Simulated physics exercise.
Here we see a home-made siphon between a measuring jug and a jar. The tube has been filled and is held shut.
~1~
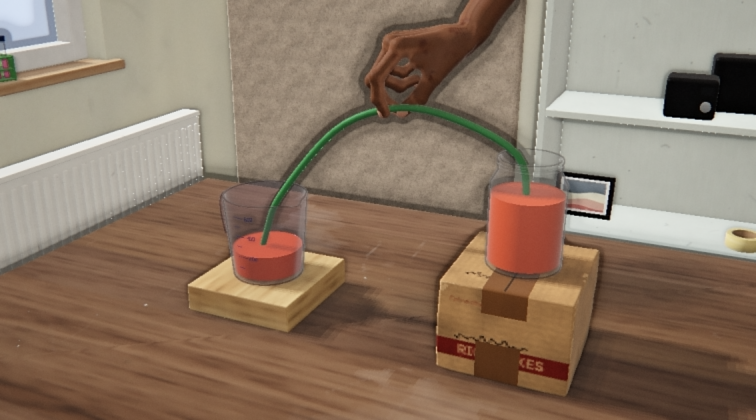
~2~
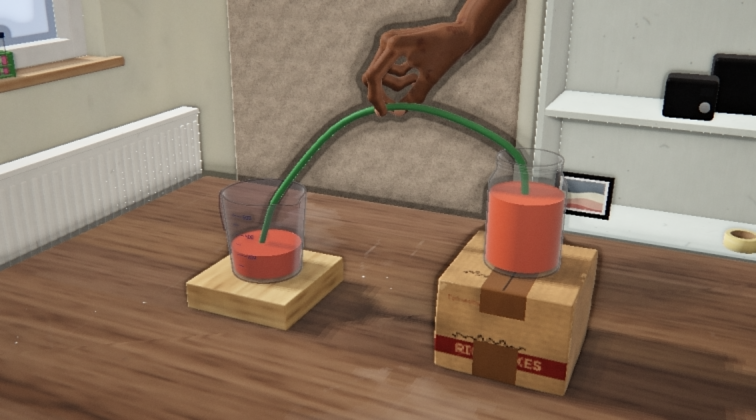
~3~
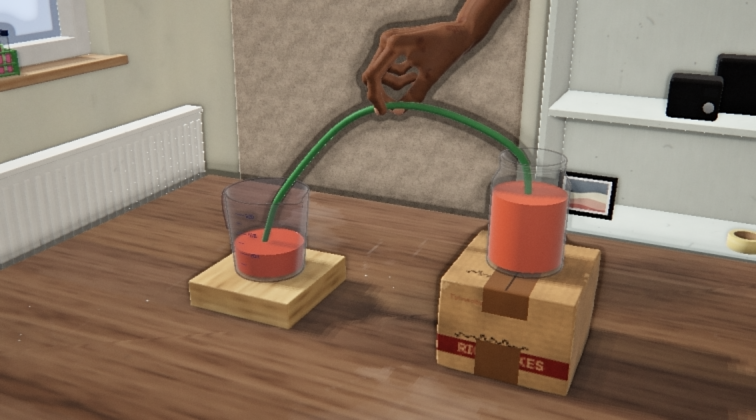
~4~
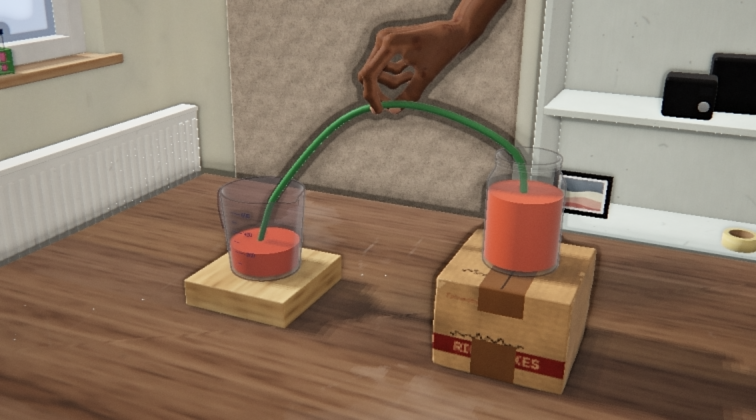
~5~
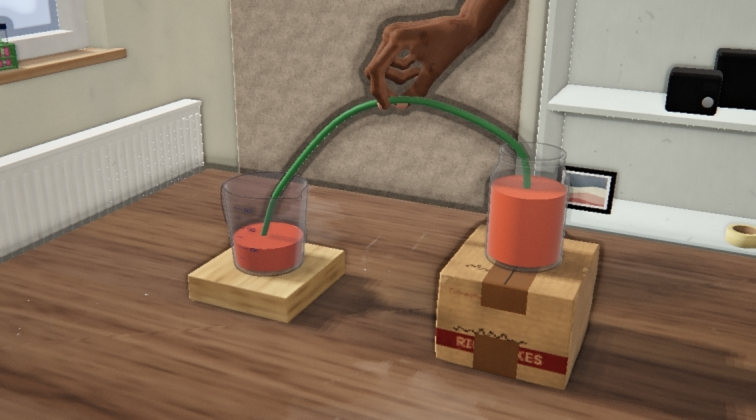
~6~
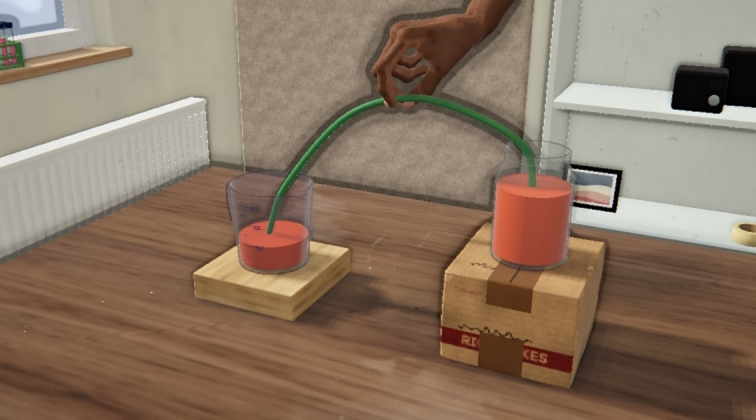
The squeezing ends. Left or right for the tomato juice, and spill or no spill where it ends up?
Flow: Left, taker: No spill.
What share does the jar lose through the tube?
It comes to about 80 in a hundred.
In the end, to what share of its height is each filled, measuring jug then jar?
75 and 10 per cent, in that order.
Shortly, the measuring jug is about half full; the jar is about half full.
Then, the measuring jug is about two thirds full; the jar is about a quarter full.
At the finish, the measuring jug is about three quarters full; the jar is nearly empty.
